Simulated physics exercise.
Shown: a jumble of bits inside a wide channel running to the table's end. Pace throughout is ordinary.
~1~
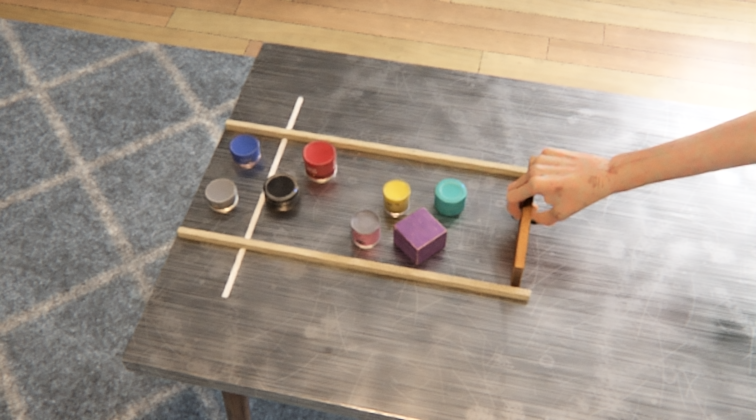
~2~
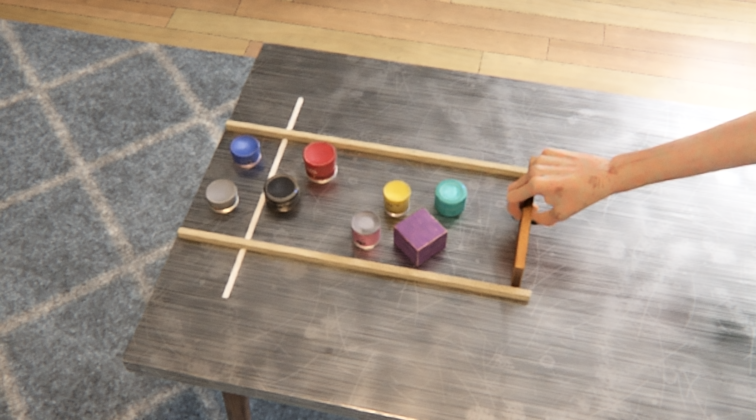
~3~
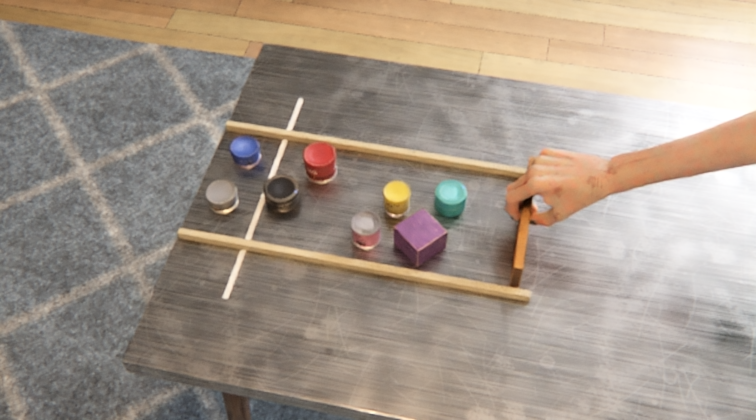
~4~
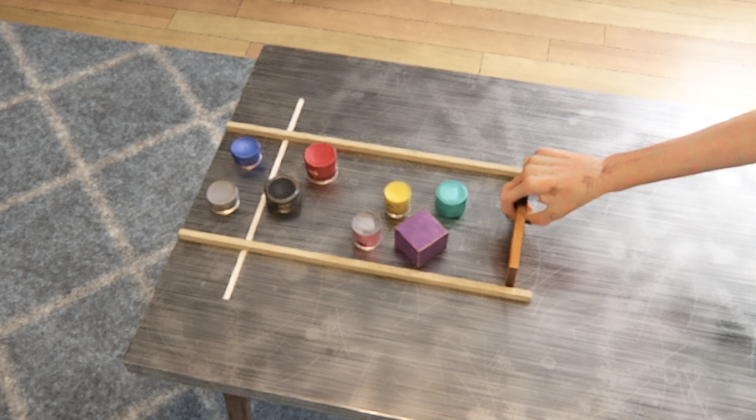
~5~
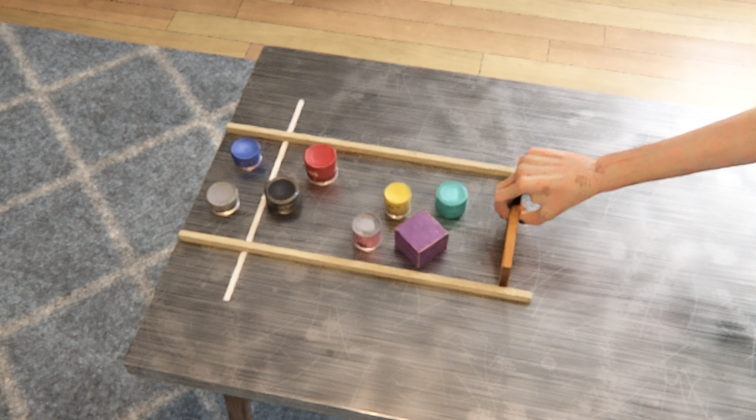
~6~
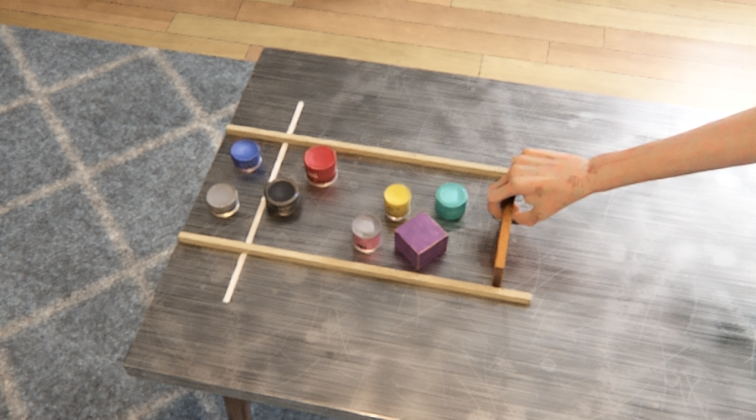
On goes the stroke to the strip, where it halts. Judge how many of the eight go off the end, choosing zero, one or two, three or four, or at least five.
Dropped off the end are no more than two, with at least one.
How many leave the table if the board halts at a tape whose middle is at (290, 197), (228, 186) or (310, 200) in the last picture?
0, 4, 0.
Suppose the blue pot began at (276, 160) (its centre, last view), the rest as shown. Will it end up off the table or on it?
Well, this time it stays in place.
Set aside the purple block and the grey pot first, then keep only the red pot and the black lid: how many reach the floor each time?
That makes 0 fallen, then 0 fallen in the other try.
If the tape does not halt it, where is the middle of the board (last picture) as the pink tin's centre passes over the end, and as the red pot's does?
The middle sits near (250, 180) for the first and near (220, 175) for the other.
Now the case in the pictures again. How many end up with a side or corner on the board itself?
I count 4 of them.
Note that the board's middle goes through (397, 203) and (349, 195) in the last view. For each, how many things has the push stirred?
Counts: 4, 5.
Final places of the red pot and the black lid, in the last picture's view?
One ends up near (265, 144) and the other near (222, 188).
Soon after, none off yet; grey pot at rest near (222, 200); blue pot at rest near (246, 155); black lid at rest near (282, 197).
After that, none off yet; grey pot at rest near (222, 200); blue pot at rest near (246, 155); black lid displaced about its own width near (262, 193).
In the end, the number that fall off is one or two; gone, grey pot.
